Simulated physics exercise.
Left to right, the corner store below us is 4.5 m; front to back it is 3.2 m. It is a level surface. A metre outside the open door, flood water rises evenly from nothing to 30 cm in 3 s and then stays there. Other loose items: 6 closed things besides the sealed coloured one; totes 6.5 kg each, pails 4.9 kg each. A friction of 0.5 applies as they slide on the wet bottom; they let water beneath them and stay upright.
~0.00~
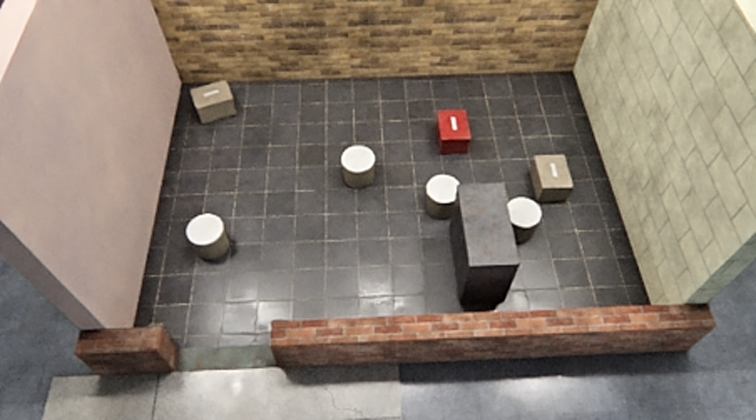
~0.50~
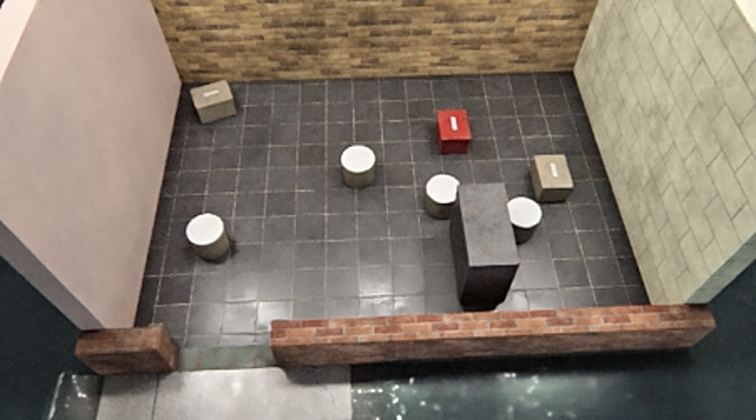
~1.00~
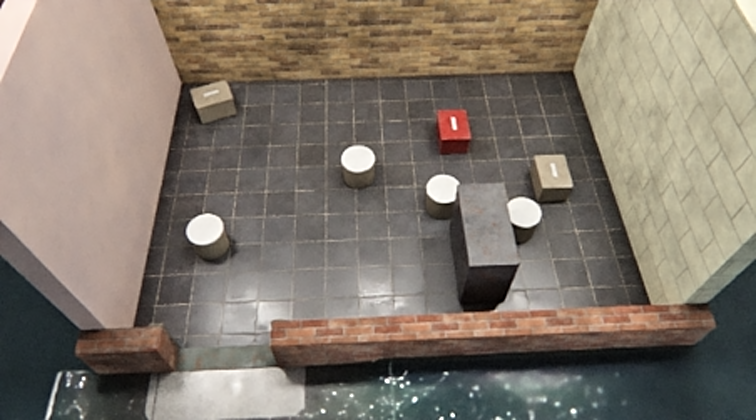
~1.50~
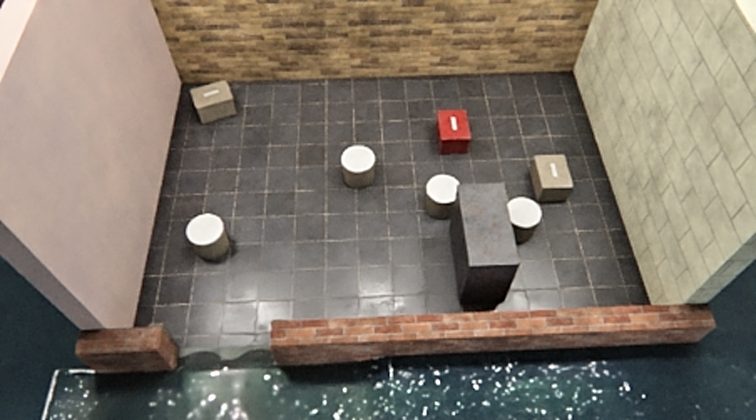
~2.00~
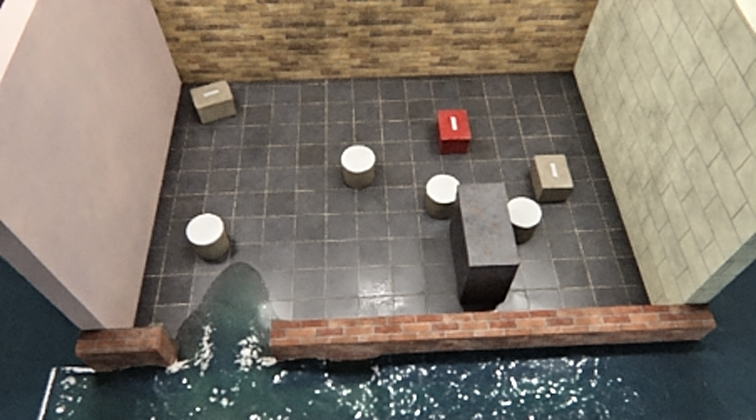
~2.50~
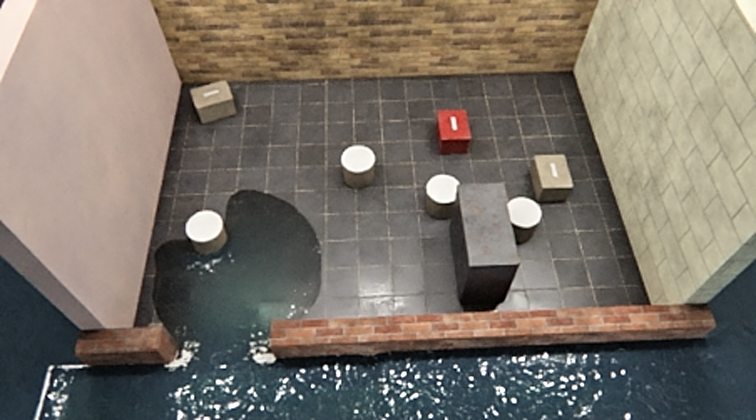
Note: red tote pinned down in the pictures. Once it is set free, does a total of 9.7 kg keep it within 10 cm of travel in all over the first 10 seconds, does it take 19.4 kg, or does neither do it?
My guess is only the heavier amount suffices.
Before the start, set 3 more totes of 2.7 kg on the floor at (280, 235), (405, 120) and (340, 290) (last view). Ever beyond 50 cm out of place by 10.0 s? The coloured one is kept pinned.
In the order given, beyond the mark, then beyond the mark, and last within the mark.
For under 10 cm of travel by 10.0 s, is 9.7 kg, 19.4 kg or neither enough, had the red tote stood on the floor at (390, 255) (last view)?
Note: Both OK.
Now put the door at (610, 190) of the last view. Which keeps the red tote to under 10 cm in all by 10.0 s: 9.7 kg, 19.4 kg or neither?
Both fall short.
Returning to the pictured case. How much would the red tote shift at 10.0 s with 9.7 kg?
Shift: About 200 cm.
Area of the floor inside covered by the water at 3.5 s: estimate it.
About 6.0 m2.
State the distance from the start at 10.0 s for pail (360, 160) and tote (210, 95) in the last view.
Net displacement, in order: 120 cm; 450 cm.
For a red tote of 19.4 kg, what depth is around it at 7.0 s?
Something like 6 centimetres.
After 3.5 s the red tote would be 0 cm from its start with 9.7 kg and 0 cm from its start with 19.4 kg; 0 cm of water round it then.
After 4.5 s the red tote would be 0 cm from its start with 9.7 kg and 0 cm from its start with 19.4 kg; 2 cm of water round it then.
After 7.0 s the red tote would be 50 cm from its start with 9.7 kg and 0 cm from its start with 19.4 kg; 6 cm of water round it then.
After 10.0 s the red tote would be 210 cm from its start with 9.7 kg and 0 cm from its start with 19.4 kg; 12 cm of water round it then.
